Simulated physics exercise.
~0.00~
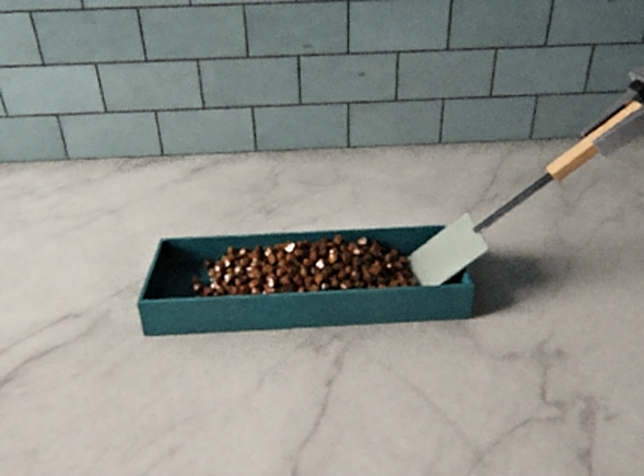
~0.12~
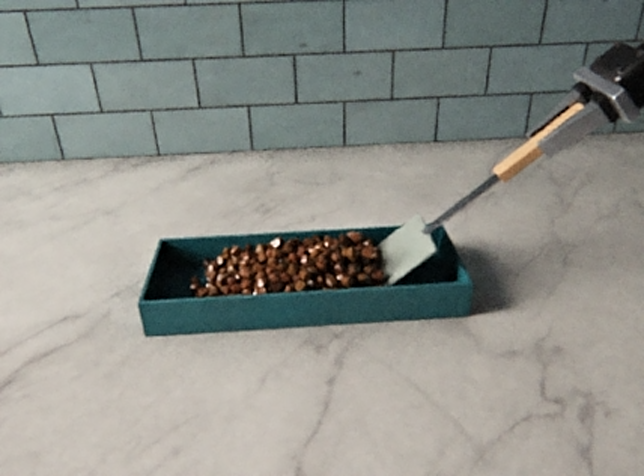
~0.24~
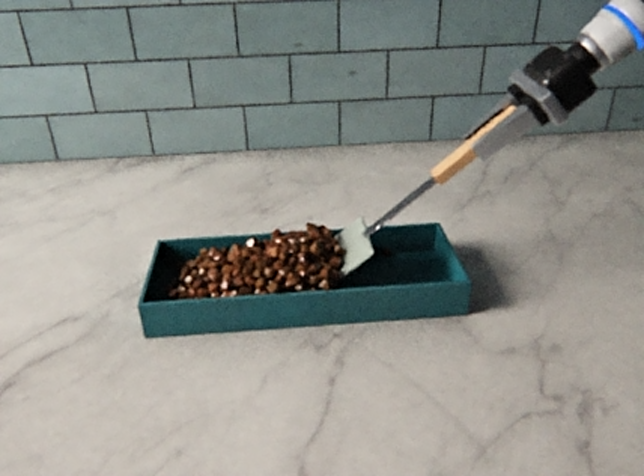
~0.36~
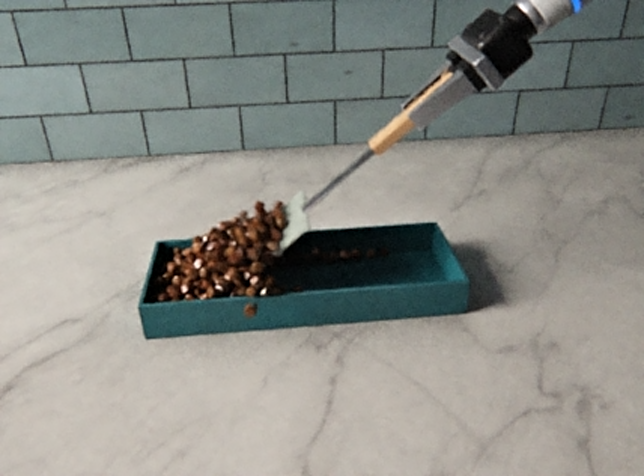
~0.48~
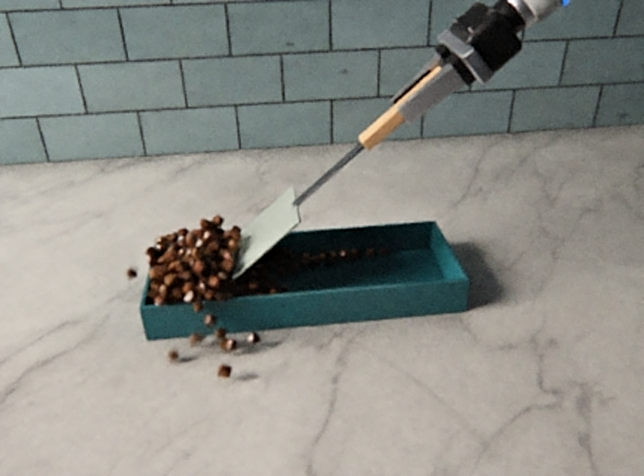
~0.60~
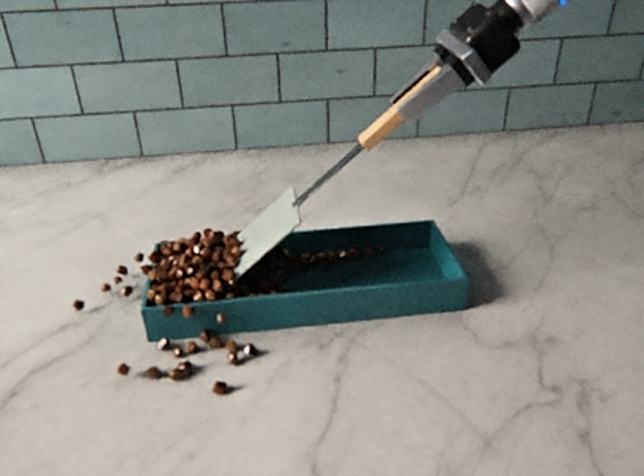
On a marble tabletop, a robot arm's spatula pushing brown pellets left along a teal trough, heaping them until some spill over.
